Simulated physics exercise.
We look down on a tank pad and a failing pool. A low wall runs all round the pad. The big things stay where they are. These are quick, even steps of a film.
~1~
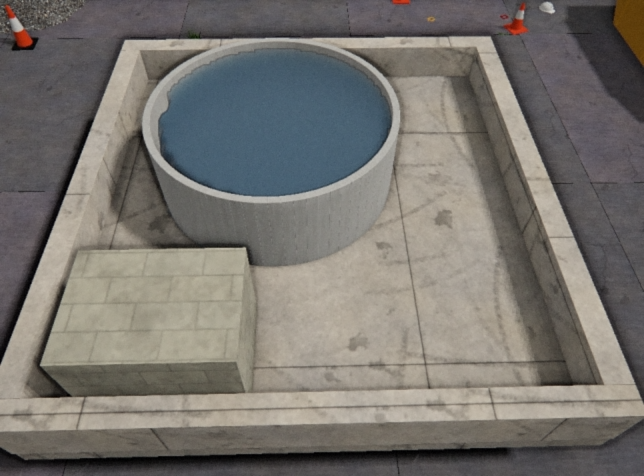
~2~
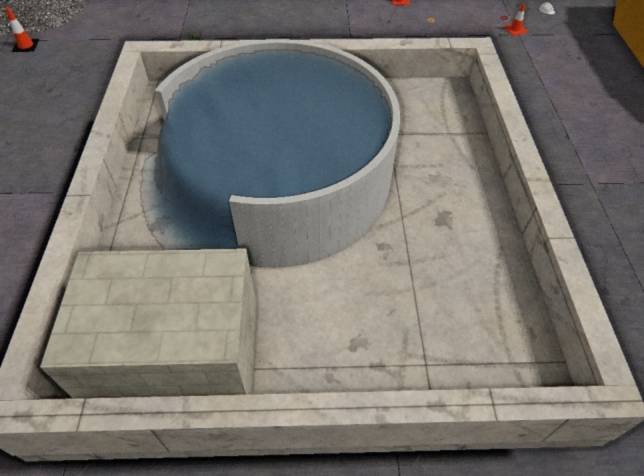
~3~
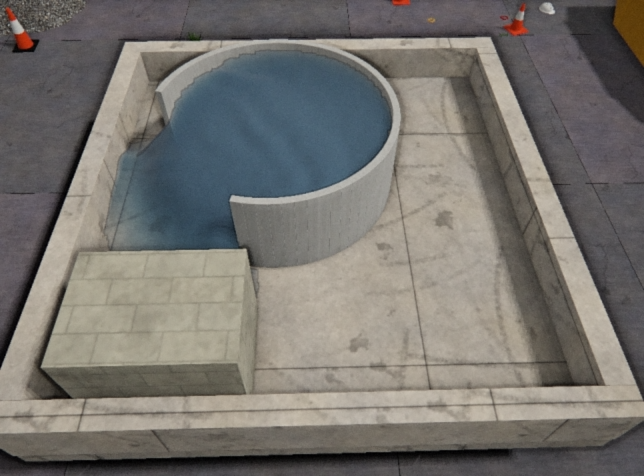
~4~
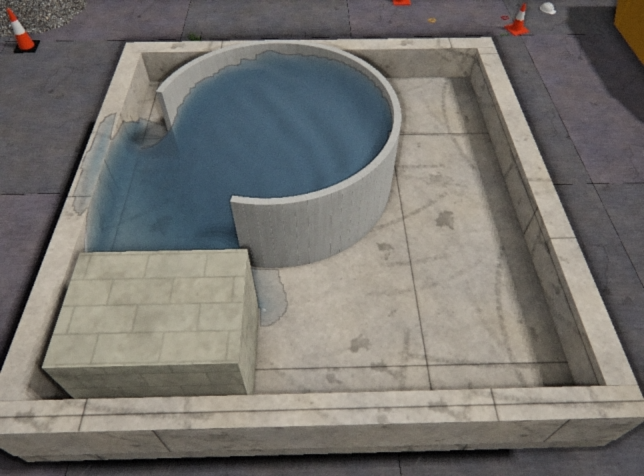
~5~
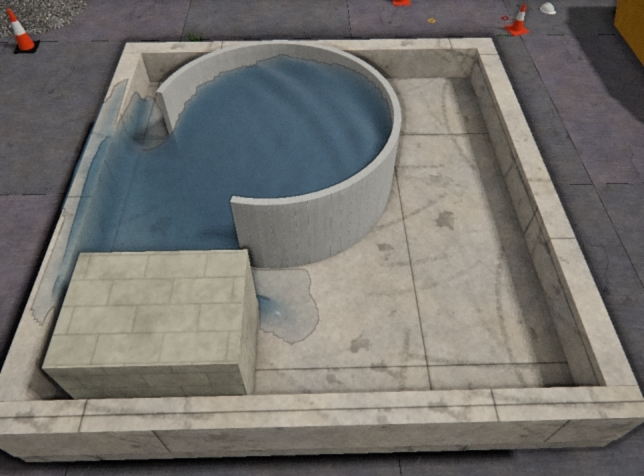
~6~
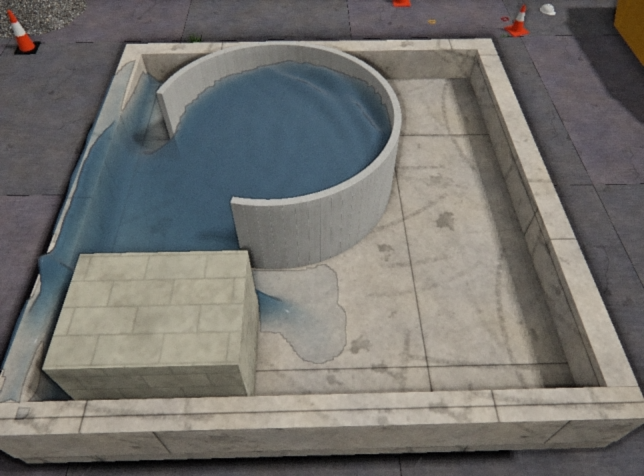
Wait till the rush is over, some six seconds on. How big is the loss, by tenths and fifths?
Over the wall goes a tenth to a fifth.
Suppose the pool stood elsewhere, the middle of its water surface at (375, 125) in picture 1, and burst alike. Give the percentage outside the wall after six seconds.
Roughly 8 per cent.
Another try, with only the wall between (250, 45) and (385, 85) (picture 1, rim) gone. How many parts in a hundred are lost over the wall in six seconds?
Roughly 12 per cent.
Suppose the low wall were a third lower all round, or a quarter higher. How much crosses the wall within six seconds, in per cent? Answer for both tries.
In turn 30 and 6 per cent.
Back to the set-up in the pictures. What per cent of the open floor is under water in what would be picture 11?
I make it 45 per cent.
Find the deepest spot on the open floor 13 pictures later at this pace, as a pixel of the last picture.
Roughly at (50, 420).
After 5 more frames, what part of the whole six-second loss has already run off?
Some 30 per cent.
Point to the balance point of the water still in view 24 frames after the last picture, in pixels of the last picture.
Around (299, 192).
A moment on, water covers 30 % of the floor; the low wall has let 2 % over.
Next, water covers 40 % of the floor; the low wall has let 4 % over.
Then, water covers 75 % of the floor; the low wall has let 12 % over.
Later, water covers 80 % of the floor; the low wall has let 13 % over.
In the end, water covers 80 % of the floor; the low wall has let 13 % over.
